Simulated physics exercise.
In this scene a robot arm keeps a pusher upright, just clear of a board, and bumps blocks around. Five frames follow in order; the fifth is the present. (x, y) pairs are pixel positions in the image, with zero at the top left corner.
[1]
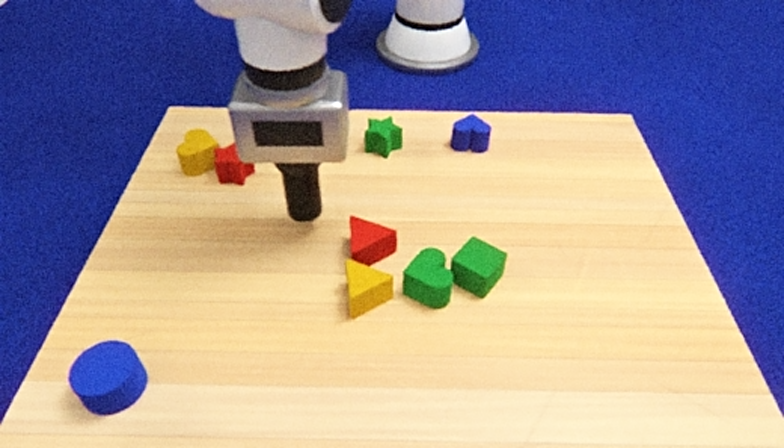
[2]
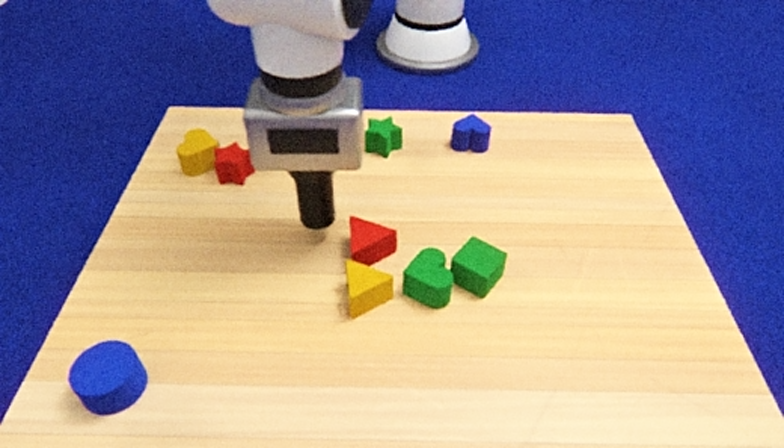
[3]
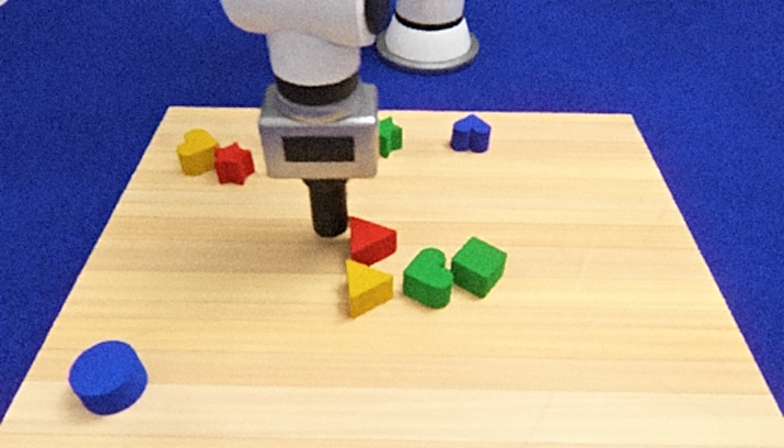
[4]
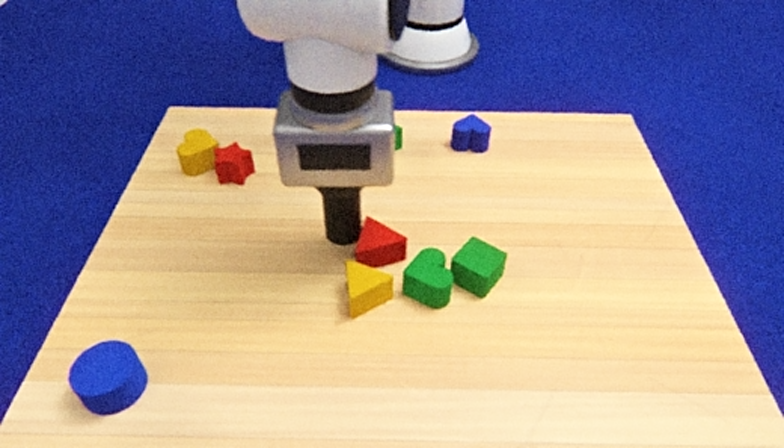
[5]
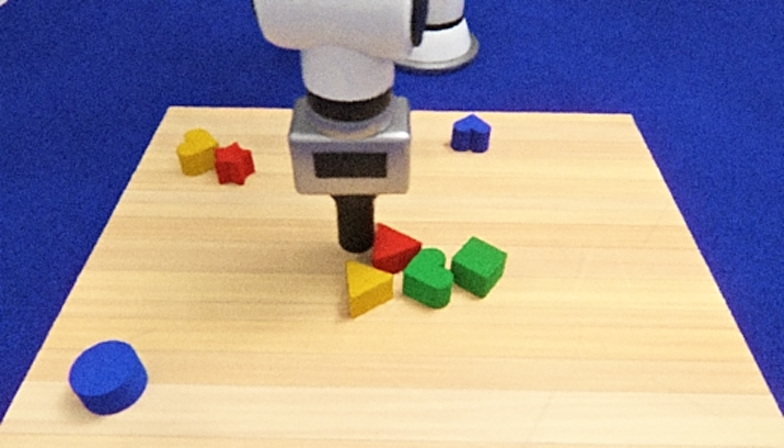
On a wooden board with a blue surround, a robot arm moved its dark pusher right and toward the viewer, then nudged the red triangle rightward, closer to the green heart.
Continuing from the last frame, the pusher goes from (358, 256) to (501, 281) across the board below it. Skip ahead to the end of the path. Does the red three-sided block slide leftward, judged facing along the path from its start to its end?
Yes - that is the case.
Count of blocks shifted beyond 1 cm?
Looking at the path, I think three or more of the blocks end up more than 1 cm away.
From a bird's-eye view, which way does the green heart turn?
Clockwise, looking down.
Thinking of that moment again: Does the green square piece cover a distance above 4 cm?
Yes, that is what happens.
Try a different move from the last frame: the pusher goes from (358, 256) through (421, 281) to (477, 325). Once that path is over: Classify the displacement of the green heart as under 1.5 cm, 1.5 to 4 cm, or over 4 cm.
Shift: Over 4 cm.
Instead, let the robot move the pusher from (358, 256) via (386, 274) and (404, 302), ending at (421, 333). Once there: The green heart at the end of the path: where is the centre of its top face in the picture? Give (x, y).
Near (457, 288).
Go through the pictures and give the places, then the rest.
Pusher tip at (305, 211); block tops, yellow three-sided block at (364, 277); red three-sided block at (367, 232); green heart at (430, 267); green square piece at (480, 256), in the first picture.
Pusher at (318, 218); blocks unchanged, in the second picture.
Pusher at (331, 225); blocks unchanged, in the third picture.
Pusher at (344, 233); red three-sided block at (377, 234), in the fourth picture.
Pusher at (357, 240); yellow three-sided block at (364, 277); red three-sided block at (391, 241); green heart at (430, 267); green square piece at (480, 256), in the fifth picture.
What follows on the original path. One third of the way, pusher at (405, 249); red three-sided block at (442, 245); green heart at (444, 274), turned 40° clockwise; green square piece at (494, 261), turned 25° anticlockwise.
Two thirds of the way, pusher at (454, 257); red three-sided block at (490, 245), turned 15° anticlockwise; green heart at (456, 282), turned 55° clockwise; green square piece at (520, 266), turned 15° clockwise.
At the end, pusher at (505, 266); yellow three-sided block in place; red three-sided block at (537, 246), turned 10° anticlockwise; green heart at (458, 283), turned 60° clockwise; green square piece at (557, 276), turned 15° clockwise.
